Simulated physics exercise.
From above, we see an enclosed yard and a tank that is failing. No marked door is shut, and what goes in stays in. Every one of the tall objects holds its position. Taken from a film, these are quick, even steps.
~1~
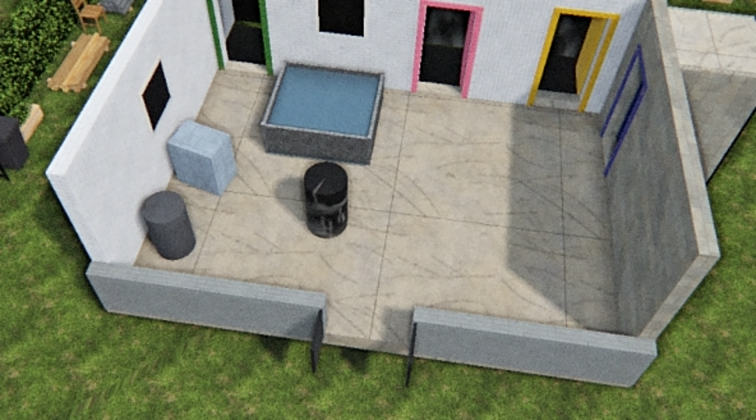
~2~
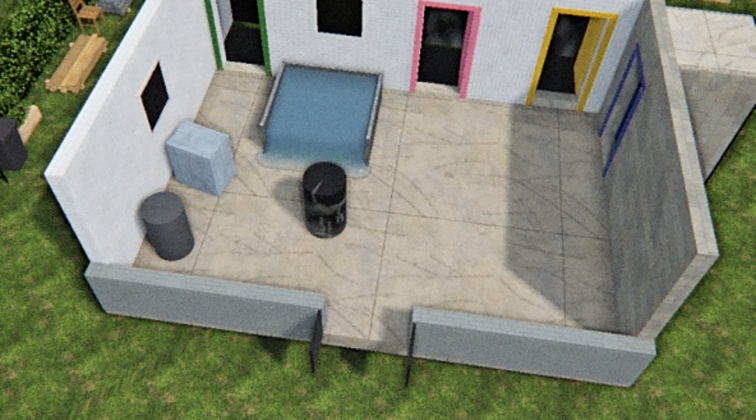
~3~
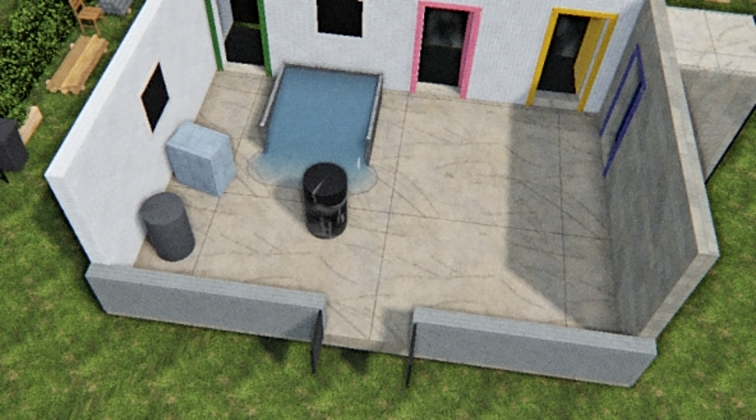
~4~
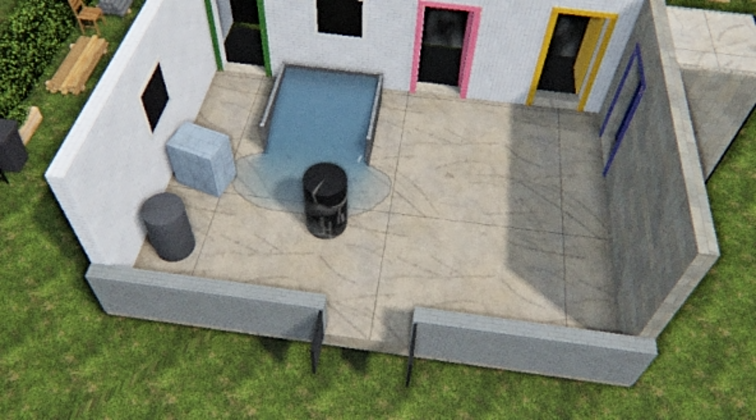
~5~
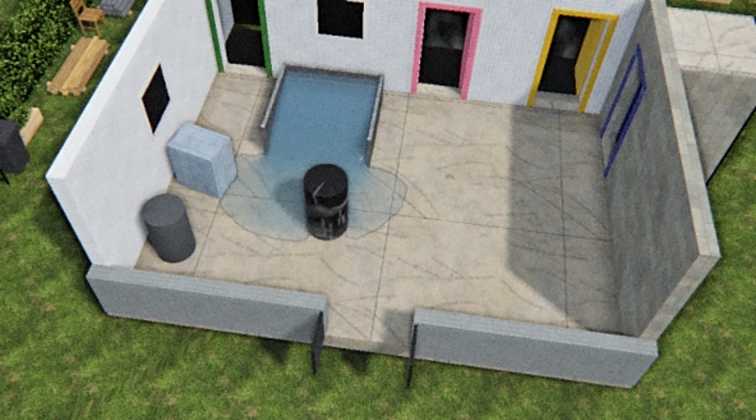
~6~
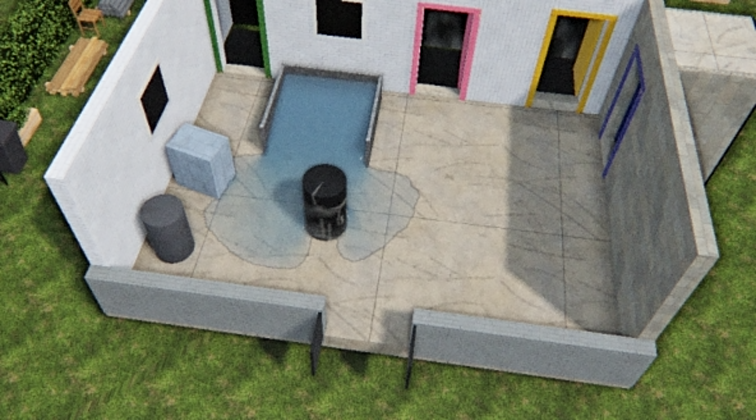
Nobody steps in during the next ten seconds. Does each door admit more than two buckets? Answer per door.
The yellow door: It does not; the blue door: It does not; the green door: It does; the pink door: It does not.
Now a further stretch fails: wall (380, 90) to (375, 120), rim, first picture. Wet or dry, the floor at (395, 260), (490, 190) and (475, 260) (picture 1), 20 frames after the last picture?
Point by point: Untouched, swamped and swamped.
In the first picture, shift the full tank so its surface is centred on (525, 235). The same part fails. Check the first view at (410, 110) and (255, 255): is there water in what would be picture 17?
In that order: Untouched and submerged.
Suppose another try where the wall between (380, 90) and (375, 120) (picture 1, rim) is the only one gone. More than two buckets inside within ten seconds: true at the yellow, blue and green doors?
So, taking them in turn: Yellow door doesn't reach it, blue door tops the limit, green door doesn't reach it.
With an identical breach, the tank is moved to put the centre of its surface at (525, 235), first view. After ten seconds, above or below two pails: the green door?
The green one keeps below it.
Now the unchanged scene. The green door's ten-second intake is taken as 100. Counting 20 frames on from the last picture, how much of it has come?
It would be roughly 0 percent of the ten-second total.
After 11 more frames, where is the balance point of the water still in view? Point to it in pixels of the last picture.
The spot I would choose is (293, 213).
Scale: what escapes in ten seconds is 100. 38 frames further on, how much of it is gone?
About 65 per cent.
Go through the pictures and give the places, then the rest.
The first frame shows the tank at (326, 101) is whole and still.
In the second frame, the front is at (260, 155), out from the gap at (316, 148).
In the third frame, water pours out at (317, 150) and has run to (252, 169).
In the fourth frame, water pours out at (317, 151) and has run to (235, 180).
In the fifth frame, the front is at (246, 224), out from the gap at (317, 153).
In the sixth frame, the front is at (253, 259), out from the gap at (316, 153).
A moment on, water covers 30 % of the floor; the yellow door not reached, the blue door not reached, the green door not reached, the pink door not reached.
Next, water covers 45 % of the floor; the yellow door not reached, the blue door not reached, the green door not reached, the pink door not reached.
Then, water covers 60 % of the floor; the yellow door not reached, the blue door not reached, the green door not reached, the pink door not reached.
Later, water covers 70 % of the floor; the yellow door not reached, the blue door not reached, the green door over two buckets in, the pink door not reached.
In the end, water covers 95 % of the floor; the yellow door wet at the sill, nothing in, the blue door wet at the sill, nothing in, the green door over two buckets in, the pink door wet at the sill, nothing in.
